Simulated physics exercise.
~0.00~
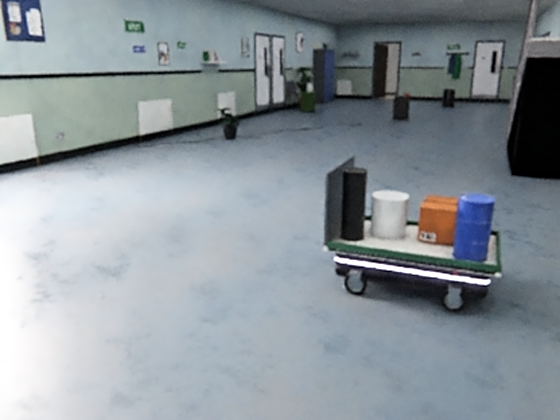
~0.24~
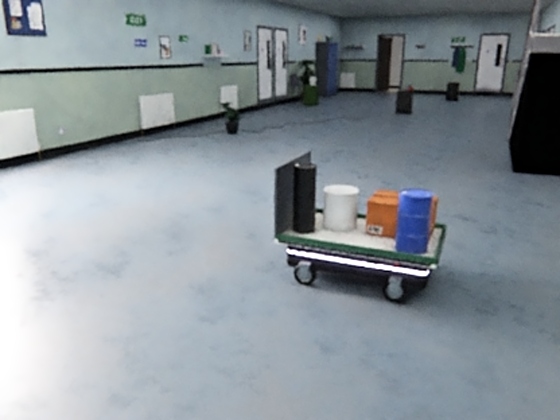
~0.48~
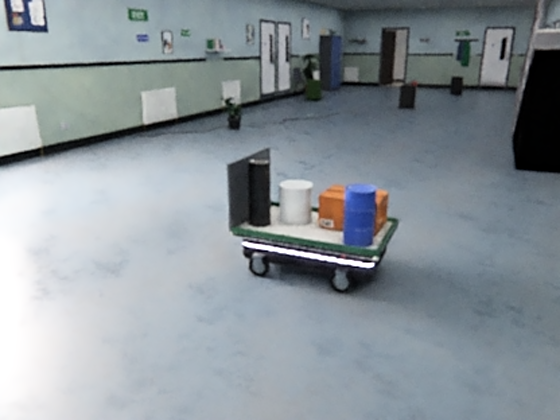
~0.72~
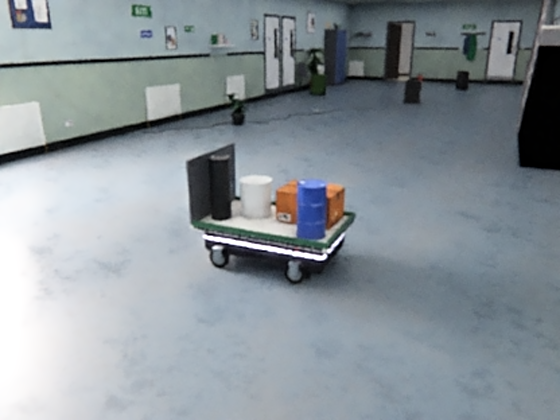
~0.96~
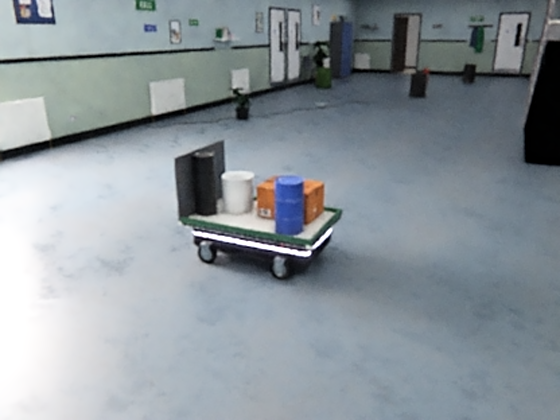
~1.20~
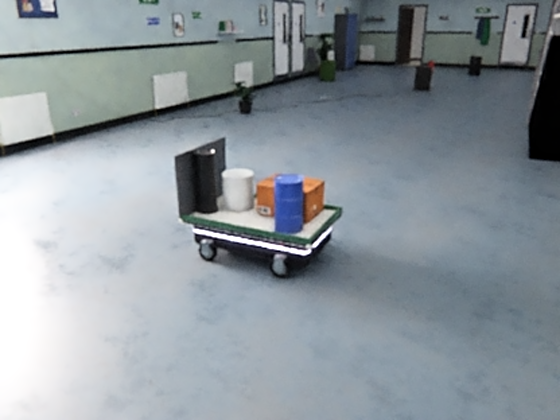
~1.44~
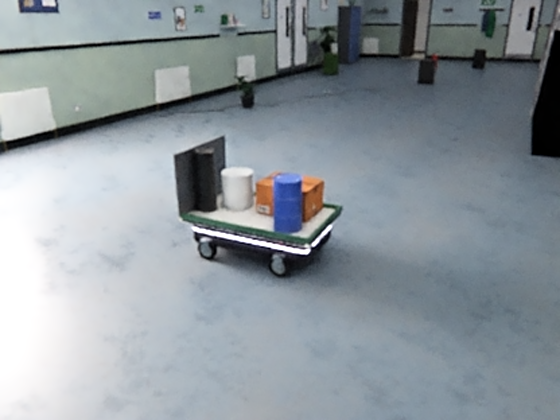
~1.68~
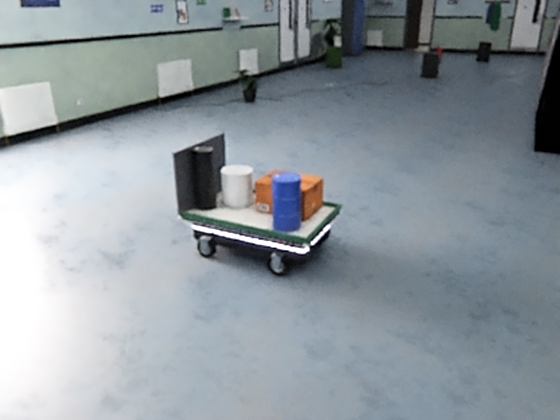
A cart carrying a black canister, white pail, orange box and blue canister rolls left across a hall and stops, everything upright.
